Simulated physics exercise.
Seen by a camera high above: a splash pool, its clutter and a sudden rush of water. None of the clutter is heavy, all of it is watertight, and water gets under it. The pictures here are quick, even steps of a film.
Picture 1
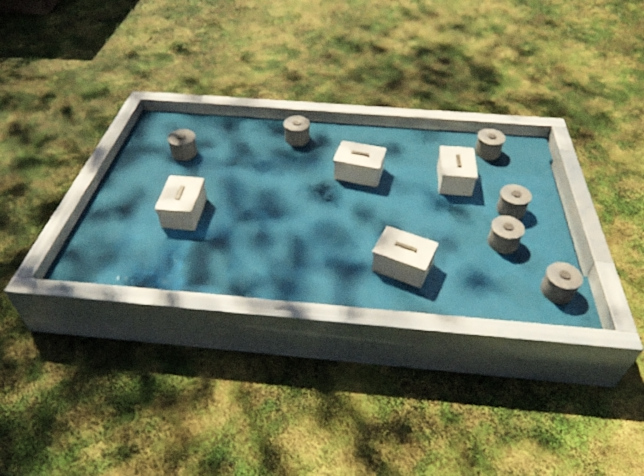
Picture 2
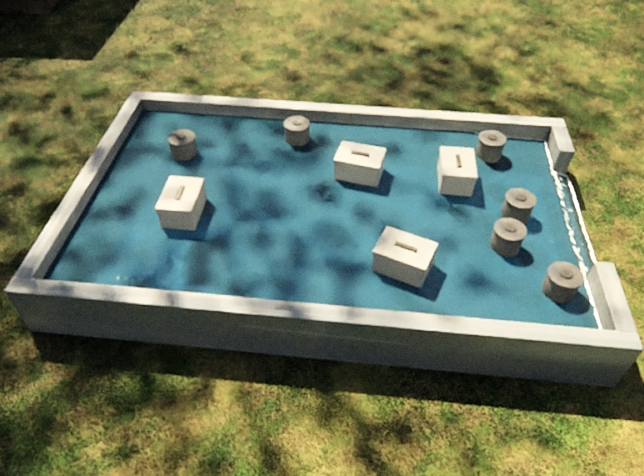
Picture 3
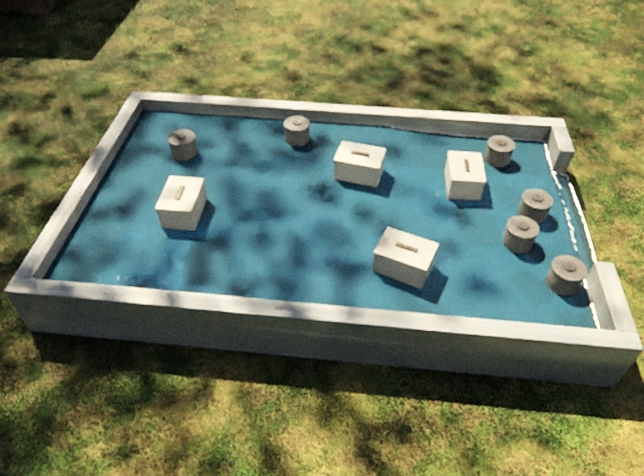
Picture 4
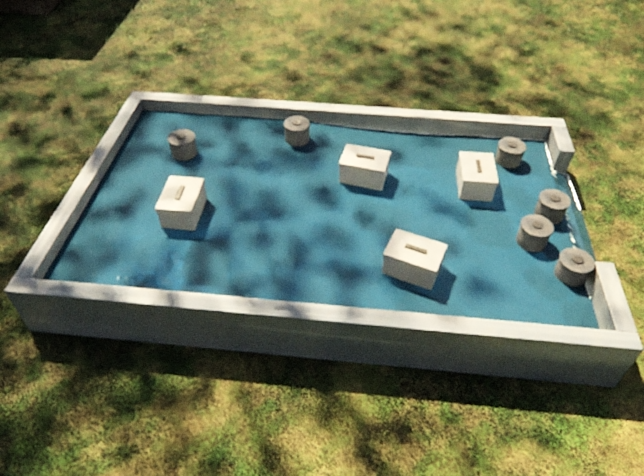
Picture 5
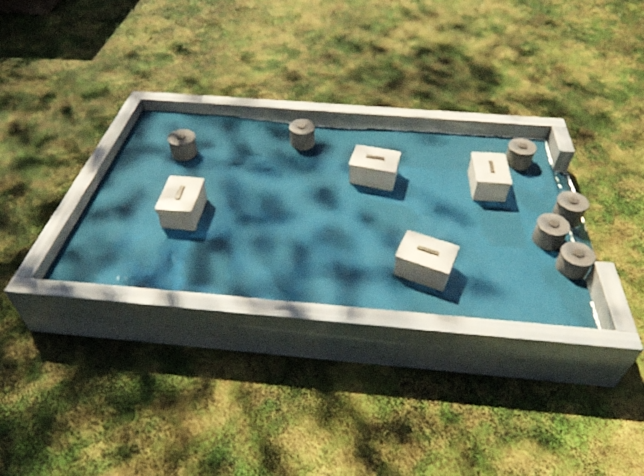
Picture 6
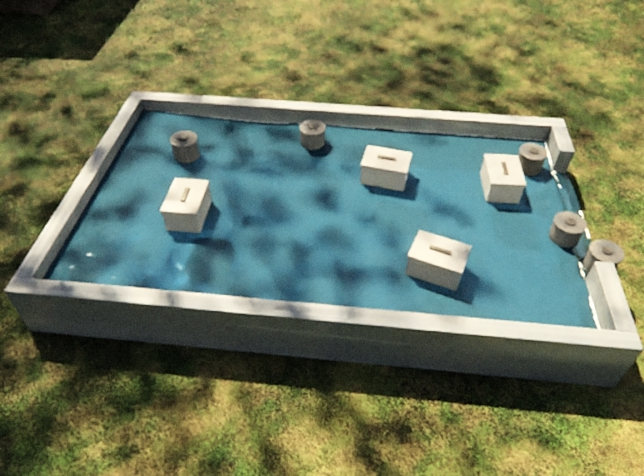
Grey tubs and white slotted blocks drifting right across a splash pool as water runs through a gap in its right wall.
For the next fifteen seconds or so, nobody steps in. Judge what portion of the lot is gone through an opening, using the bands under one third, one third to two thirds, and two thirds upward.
Portion: Two thirds upward.
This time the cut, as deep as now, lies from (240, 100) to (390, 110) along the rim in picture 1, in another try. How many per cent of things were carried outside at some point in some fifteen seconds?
50 per cent or so.
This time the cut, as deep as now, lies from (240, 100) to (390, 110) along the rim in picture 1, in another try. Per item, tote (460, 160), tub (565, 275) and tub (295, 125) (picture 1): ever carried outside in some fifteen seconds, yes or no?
Taking them one after another, flushed away, then held back, then flushed away.
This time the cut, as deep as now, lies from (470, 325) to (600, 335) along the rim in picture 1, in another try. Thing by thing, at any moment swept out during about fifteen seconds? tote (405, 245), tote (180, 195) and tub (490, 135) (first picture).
The three give escape, no escape and no escape, in that order.
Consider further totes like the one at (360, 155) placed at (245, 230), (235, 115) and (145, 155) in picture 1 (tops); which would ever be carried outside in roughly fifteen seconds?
In order: Never exits; never exits; never exits.
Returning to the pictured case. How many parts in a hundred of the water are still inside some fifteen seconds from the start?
Something like 56 per cent, give or take.
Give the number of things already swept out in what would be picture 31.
The count is 7.
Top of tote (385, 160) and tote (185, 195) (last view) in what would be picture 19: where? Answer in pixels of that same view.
Tops end up close to (484, 171) and (230, 205) respectively.
A moment on, 4 of 10 are out; 6 afloat.
Next, 5 of 10 are out; 5 afloat.
Later, 7 of 10 are out; 3 afloat.
In the end, 7 of 10 are out; 3 afloat.
